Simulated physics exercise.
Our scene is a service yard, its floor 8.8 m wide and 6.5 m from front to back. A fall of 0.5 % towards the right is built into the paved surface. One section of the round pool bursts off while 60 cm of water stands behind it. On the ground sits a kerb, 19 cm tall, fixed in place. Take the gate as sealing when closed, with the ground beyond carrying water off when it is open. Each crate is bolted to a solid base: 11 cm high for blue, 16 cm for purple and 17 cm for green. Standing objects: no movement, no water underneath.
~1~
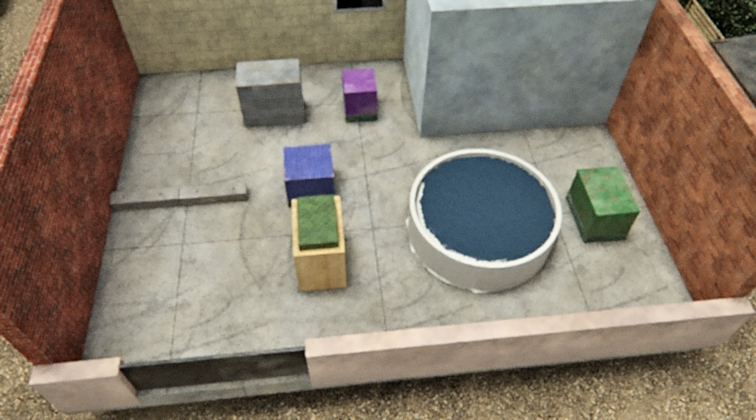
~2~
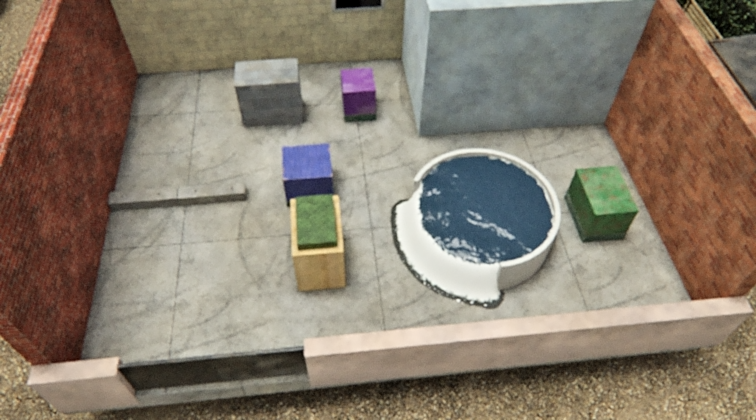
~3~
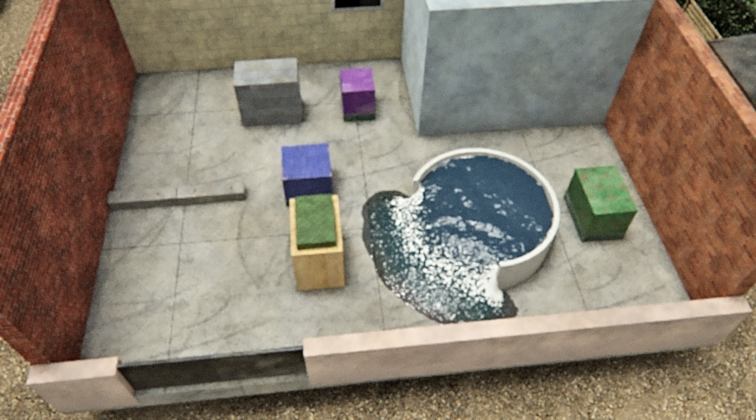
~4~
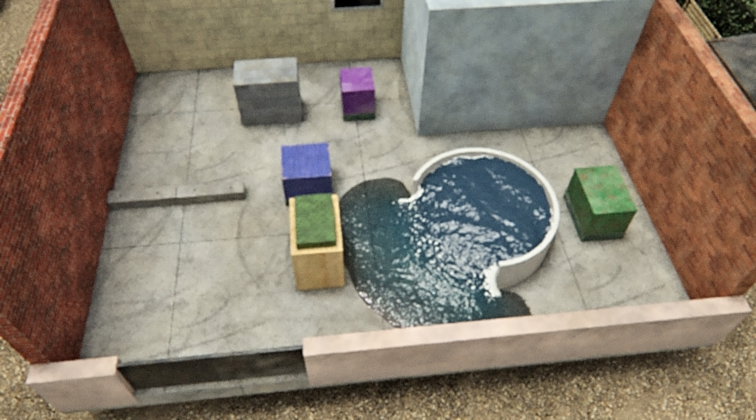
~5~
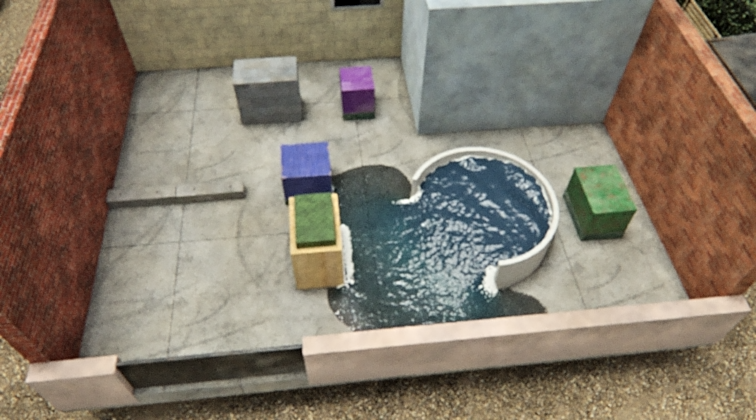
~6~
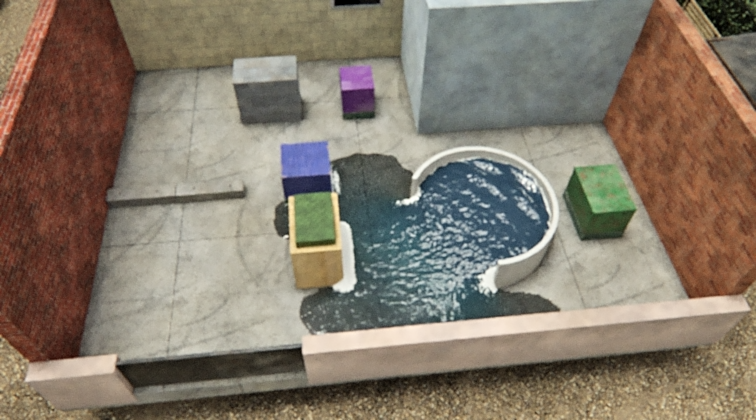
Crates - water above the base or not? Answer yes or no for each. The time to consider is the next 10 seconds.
Blue crate - yes; purple crate - no; green crate - no.
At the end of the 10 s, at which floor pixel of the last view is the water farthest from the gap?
About (137, 75) in the last view.
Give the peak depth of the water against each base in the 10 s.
Max (cm) - blue: 20; purple: 11; green: 7.
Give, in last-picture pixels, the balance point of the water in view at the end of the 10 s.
At about (368, 217).
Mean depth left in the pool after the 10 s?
Mean depth: Some 8 cm.
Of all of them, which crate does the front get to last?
The green one.
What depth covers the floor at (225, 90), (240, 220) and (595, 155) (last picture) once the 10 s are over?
Depths: About 3, 8 and 5 centimetres.
A moment later water covers 25 % of the floor and is deepest (34 cm) near (355, 331); blue plinth reached, purple plinth not reached, green plinth not reached.
Soon after water covers 45 % of the floor and is deepest (33 cm) near (393, 328); blue plinth reached, purple plinth reached, green plinth not reached.
Next water covers 55 % of the floor and is deepest (28 cm) near (109, 212); blue plinth reached, purple plinth reached, green plinth reached.
Later on water covers 70 % of the floor and is deepest (14 cm) near (288, 233); blue plinth reached, purple plinth reached, green plinth reached.
At the end water covers 95 % of the floor and is deepest (10 cm) near (188, 206); highest at the blue plinth 20 cm, highest at the purple plinth 11 cm, highest at the green plinth 7 cm.
